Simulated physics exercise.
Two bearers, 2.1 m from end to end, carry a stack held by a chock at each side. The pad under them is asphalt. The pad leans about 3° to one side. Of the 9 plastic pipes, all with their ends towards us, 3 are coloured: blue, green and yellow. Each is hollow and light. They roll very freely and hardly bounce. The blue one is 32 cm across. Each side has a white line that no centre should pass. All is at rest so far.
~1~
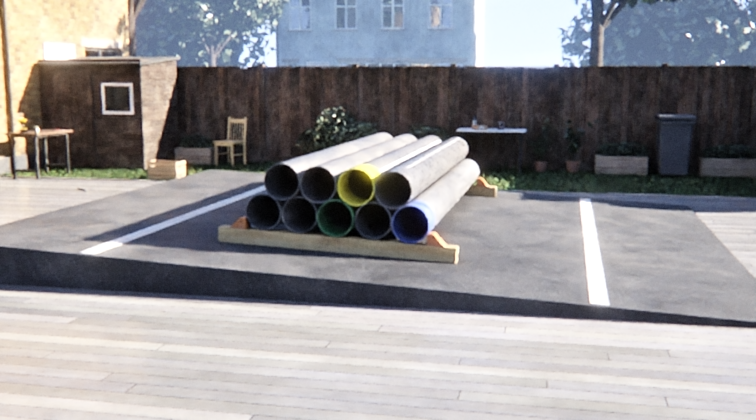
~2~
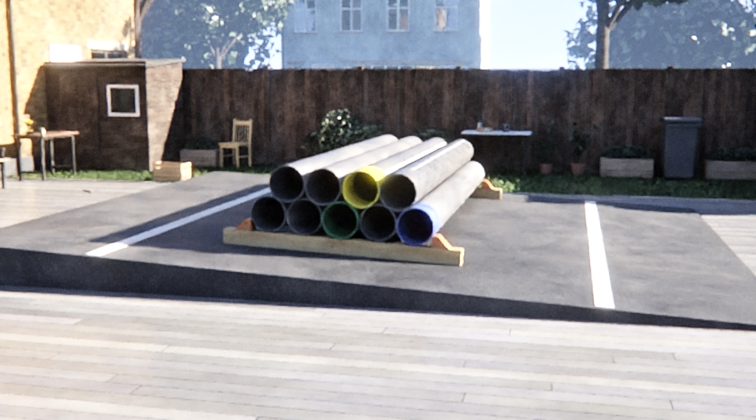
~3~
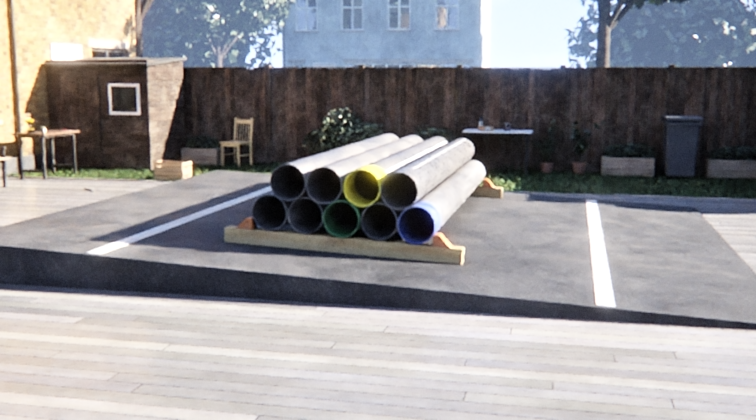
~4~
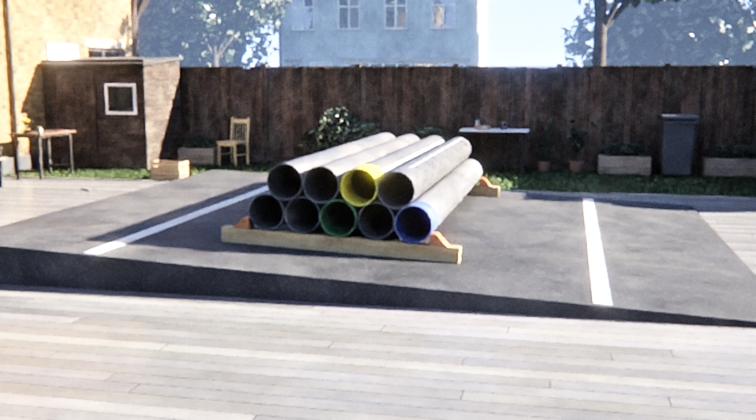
The video shows a stack of pipes, one yellow, one green and one blue at the end facing the viewer, resting on wooden bearers on asphalt between white lines; the view shifts very slightly while the pipes stay still.
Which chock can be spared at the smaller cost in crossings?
The left one loses fewer.
If it is the left, after 0.8 s, blue is on the bearers, 40 cm from the bearers' right end; green is on the bearers, 105 cm from the bearers' right end; yellow is up on others, 90 cm from the bearers' right end; 0 past a line.
If it is the left, in the end, blue is on the bearers, 40 cm from the bearers' right end; green is on the bearers, 105 cm from the bearers' right end; yellow is up on others, 90 cm from the bearers' right end; 0 past a line.
If it is the right, after 3.9 s, blue is past the right line; green is on the bearers, 15 cm from the bearers' right end, rolling right; yellow is off the bearers, 95 cm short of the right line, rolling right; 1 past a line.
If it is the right, in the end, blue is past the right line; green is past the right line; yellow is past the right line; 9 past a line.
